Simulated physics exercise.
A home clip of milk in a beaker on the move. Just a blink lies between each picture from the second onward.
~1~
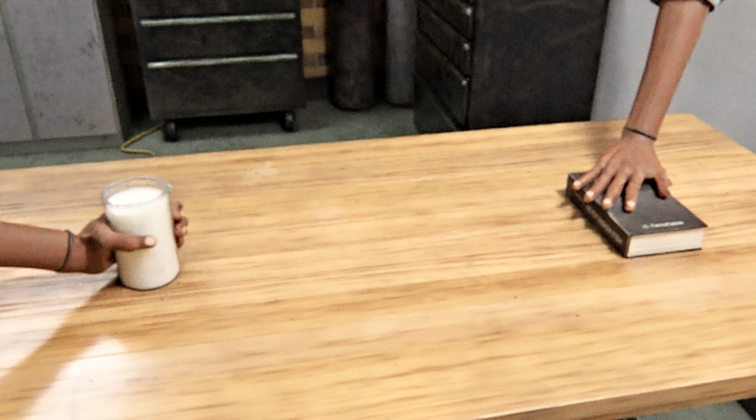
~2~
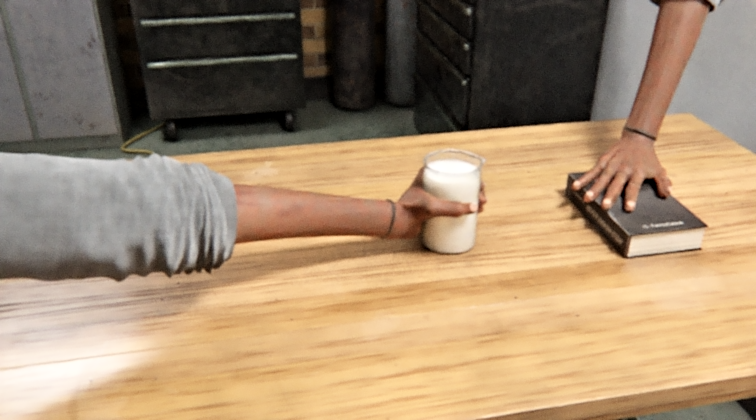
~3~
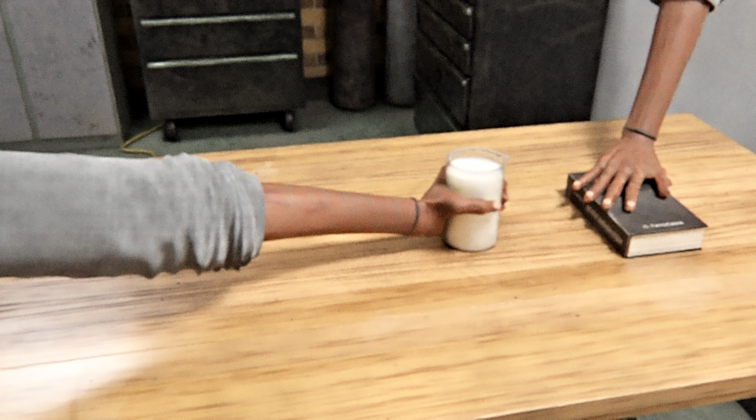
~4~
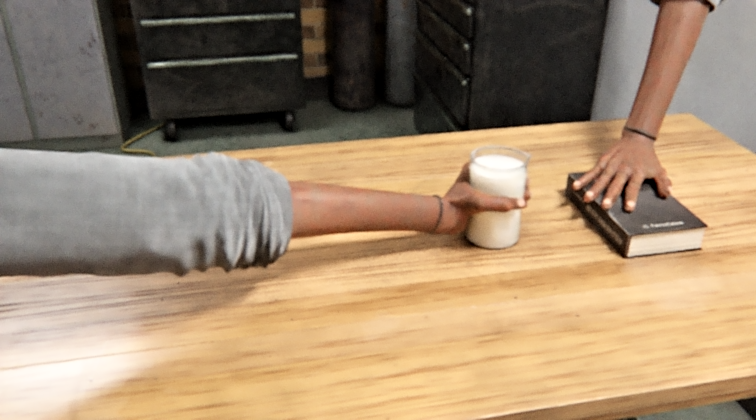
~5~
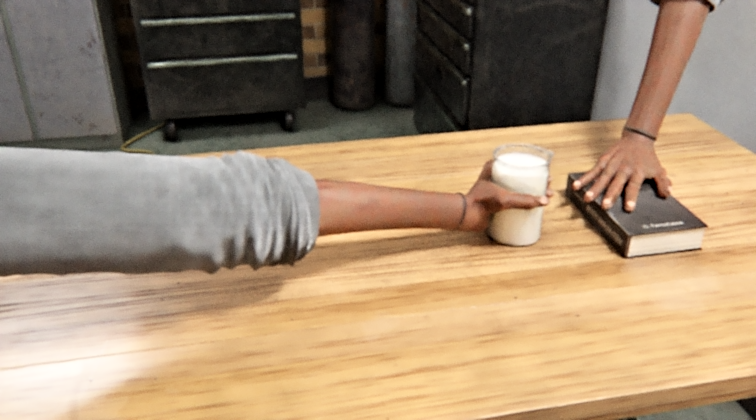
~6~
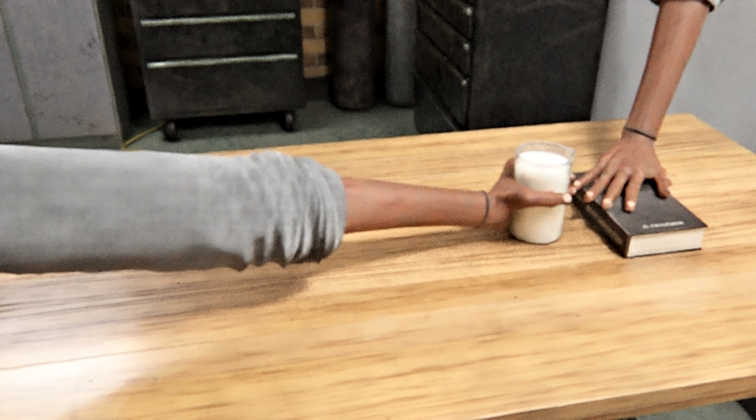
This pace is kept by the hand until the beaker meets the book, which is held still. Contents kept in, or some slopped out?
Slopped out.
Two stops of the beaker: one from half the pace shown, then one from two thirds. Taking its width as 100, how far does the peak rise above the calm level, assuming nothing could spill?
The wave tops out at around 20 per cent of the width, and then at around 25 per cent.
Soon after, the beaker meets the book.
Later, the milk surges up the wall; some has gone over its rim.
In the end, the beaker stands at the book; some has gone over its rim.
